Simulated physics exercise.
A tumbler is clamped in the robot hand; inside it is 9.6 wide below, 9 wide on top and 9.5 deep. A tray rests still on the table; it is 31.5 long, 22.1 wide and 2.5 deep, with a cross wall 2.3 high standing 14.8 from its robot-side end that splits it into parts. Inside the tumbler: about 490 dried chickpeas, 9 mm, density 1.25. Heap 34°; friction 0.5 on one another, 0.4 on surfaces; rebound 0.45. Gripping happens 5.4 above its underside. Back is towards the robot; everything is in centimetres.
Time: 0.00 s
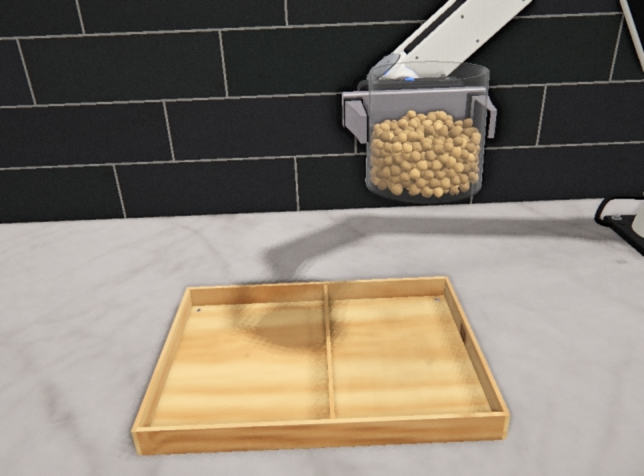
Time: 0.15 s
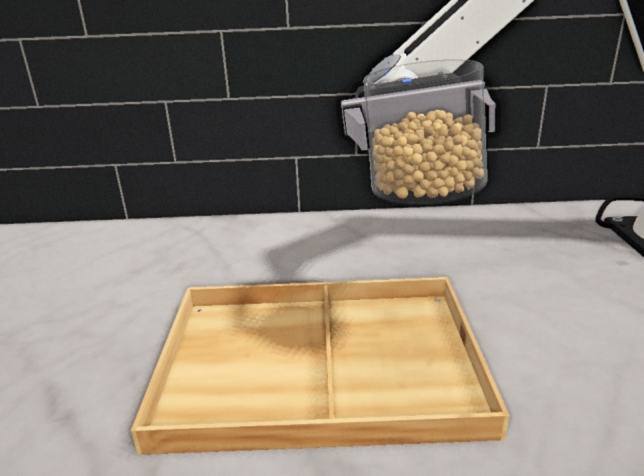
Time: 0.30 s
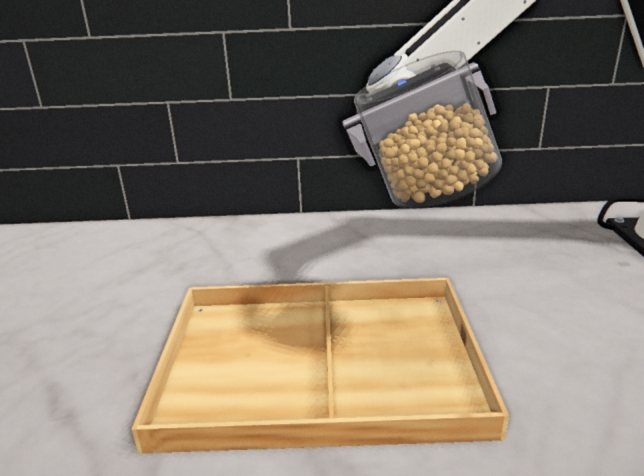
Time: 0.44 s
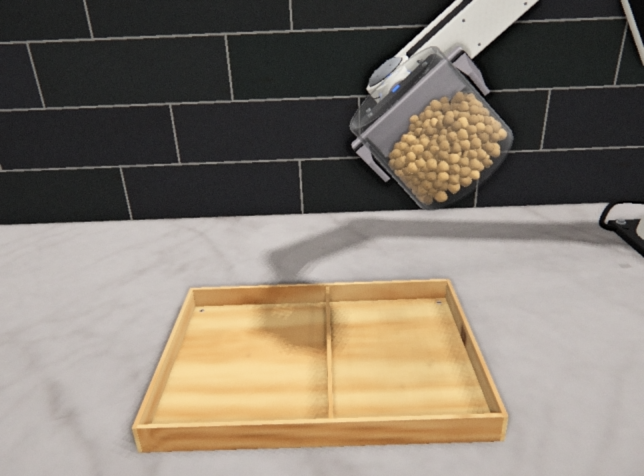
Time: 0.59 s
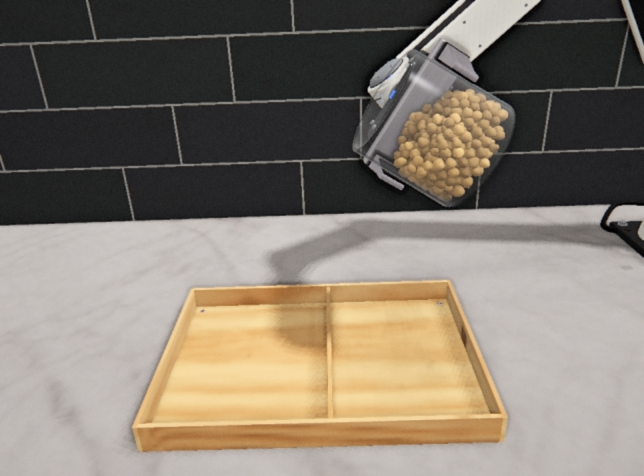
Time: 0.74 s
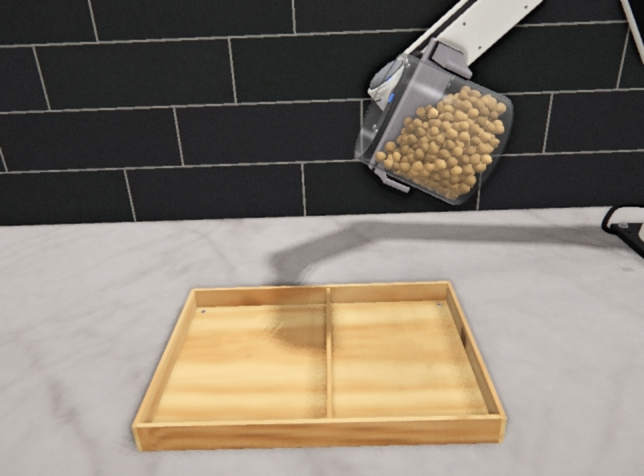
A clear tumbler full of chickpeas, gripped by a white robot arm, tilted steadily over to the left, and the chickpeas shifted inside toward its rim while the divided wooden tray below stayed still.
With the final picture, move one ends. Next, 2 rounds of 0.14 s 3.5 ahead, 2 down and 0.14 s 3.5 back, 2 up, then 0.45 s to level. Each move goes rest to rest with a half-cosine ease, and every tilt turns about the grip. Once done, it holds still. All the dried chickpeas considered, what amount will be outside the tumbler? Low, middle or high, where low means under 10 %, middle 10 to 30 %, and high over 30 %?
Low, under 10 %.
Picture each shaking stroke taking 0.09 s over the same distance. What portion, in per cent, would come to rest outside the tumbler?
The share would be near 10 %.
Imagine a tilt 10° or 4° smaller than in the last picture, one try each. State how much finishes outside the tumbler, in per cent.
I'd expect close to 0 and then 0 per cent.
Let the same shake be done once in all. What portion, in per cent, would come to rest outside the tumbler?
In that case some 0 per cent.
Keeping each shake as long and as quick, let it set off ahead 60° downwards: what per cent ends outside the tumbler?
About 0 per cent.
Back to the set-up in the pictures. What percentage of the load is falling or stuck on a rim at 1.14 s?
About 0 %.
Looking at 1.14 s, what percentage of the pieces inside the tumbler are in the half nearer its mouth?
Around 25 per cent of it.
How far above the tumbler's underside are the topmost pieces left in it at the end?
Roughly 7.5 cm.
By 1.14 s, tilted 64° forward, highest piece 25 above the table; 492 in the tumbler, 2 in flight or on a rim.
By 1.55 s, tilted 27° forward, highest piece 27 above the table; 488 in the tumbler, 5 in the robot-side part, 1 in the far-side part.
By 1.95 s, level, highest piece 27 above the table; 488 in the tumbler, 5 in the robot-side part, 1 in the far-side part.
By 3.00 s, level, highest piece 27 above the table; 488 in the tumbler, 5 in the robot-side part, 1 in the far-side part.
Final count, 488 in the tumbler, 5 in the robot-side part, 1 in the far-side part. That is 1 % outside the tumbler.
